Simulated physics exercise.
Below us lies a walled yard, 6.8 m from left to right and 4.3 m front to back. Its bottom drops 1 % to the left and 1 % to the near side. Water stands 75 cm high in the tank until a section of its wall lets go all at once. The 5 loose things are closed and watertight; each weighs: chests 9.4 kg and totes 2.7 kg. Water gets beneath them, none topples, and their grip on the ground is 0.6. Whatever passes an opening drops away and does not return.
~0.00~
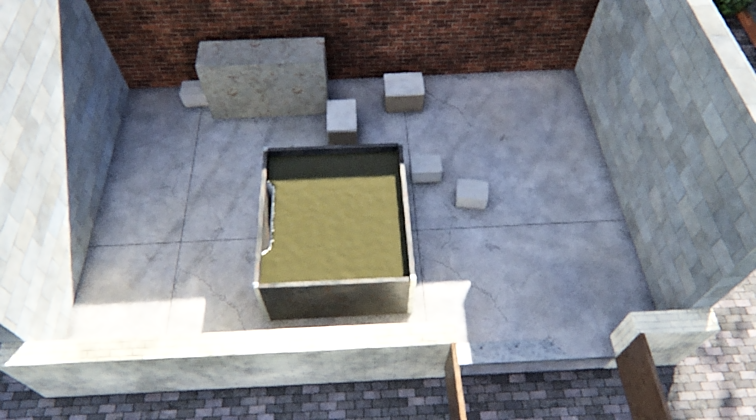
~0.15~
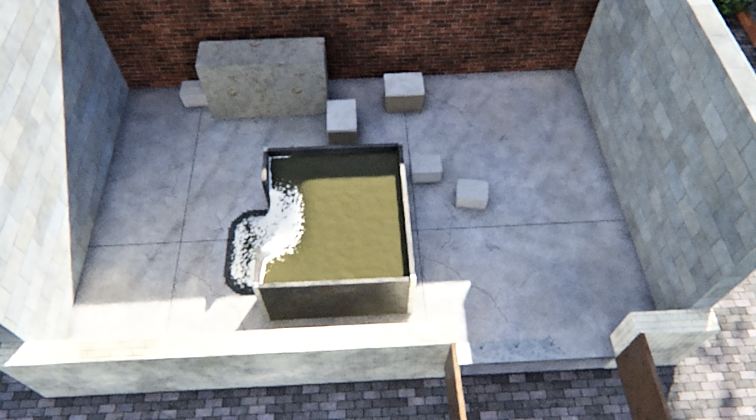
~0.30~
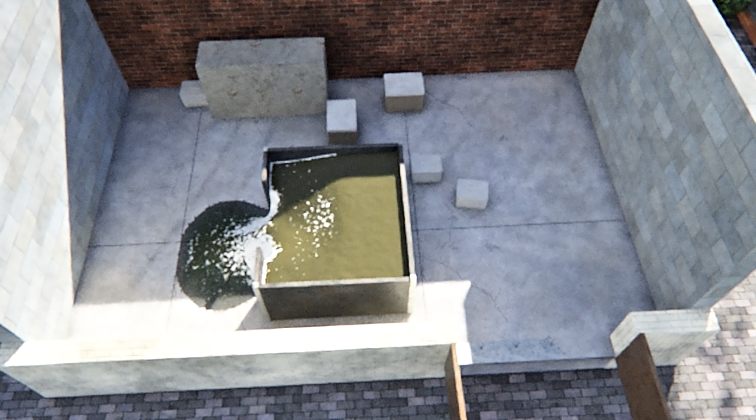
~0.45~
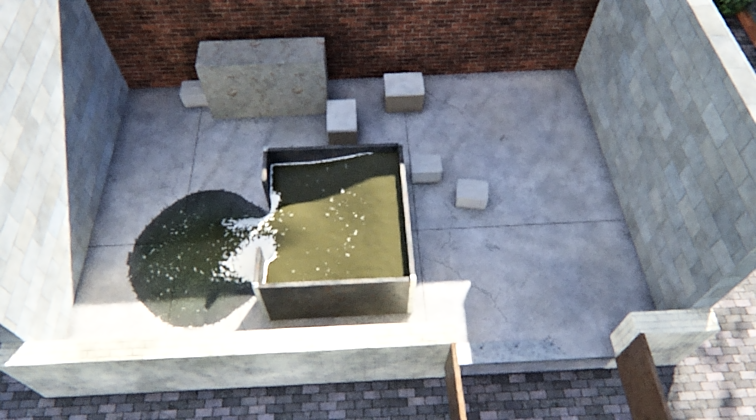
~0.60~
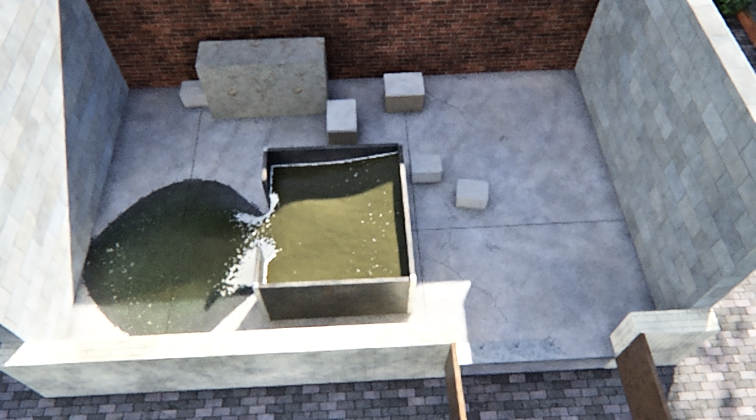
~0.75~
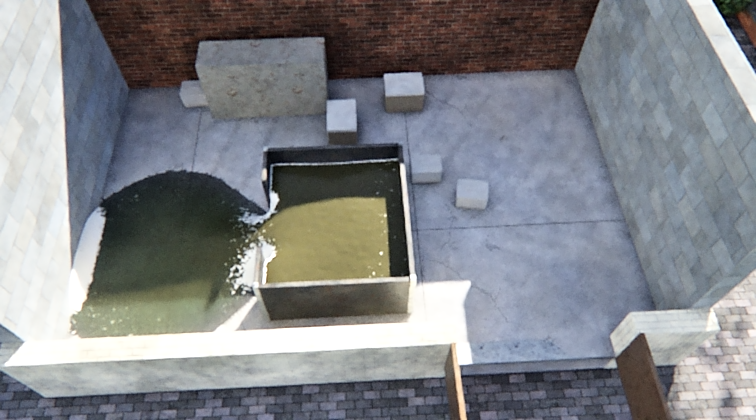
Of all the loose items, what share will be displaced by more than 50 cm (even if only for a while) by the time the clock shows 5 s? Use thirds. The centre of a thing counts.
Share: Less than a third.
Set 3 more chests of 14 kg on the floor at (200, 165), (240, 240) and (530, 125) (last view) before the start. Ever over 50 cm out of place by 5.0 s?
In turn: More, more, less.
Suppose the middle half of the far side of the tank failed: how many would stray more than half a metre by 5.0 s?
Then 2.
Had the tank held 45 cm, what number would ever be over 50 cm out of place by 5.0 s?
In that case 0 of them.
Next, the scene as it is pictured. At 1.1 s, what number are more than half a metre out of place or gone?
I count 0.
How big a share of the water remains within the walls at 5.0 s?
Some 100 per cent remains.
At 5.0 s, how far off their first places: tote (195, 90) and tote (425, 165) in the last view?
In turn: 250 cm, 0 cm.
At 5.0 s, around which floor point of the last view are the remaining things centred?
Near (379, 165).
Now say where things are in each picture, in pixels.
In the first frame, a chest at (404, 83) rests on the ground; a tote at (473, 189), on the bottom; 2.9 m2 under water; 0 of 5 have shifted.
In the second frame, a chest at (404, 83) rests on the ground; a tote at (473, 189) rests on the ground; 3.4 m2 under water; 0 of 5 have shifted.
In the third frame, a chest at (404, 83), on the bottom; a tote at (473, 189), on the bottom; 4.3 m2 under water; 0 of 5 have shifted.
In the fourth frame, a chest at (404, 83) rests on the ground; a tote at (473, 189) rests on the ground; water covers 5.3 m2; 0 of 5 have shifted.
In the fifth frame, a chest at (404, 83), on the bottom; a tote at (473, 189) rests on the ground; water covers 6.7 m2; 0 of 5 have shifted.
In the sixth frame, a chest at (404, 83), on the bottom; a tote at (473, 189), on the bottom; 7.6 m2 under water; 0 of 5 have shifted.
After 1.1 s 0 of 5 are over 50 cm from their spots; 0 afloat.
After 2.2 s 0 of 5 are over 50 cm from their spots; 0 afloat.
After 3.5 s 1 of 5 are over 50 cm from their spots; 1 afloat.
After 5.0 s 1 of 5 are over 50 cm from their spots, and 1 have been at some point; 1 afloat.
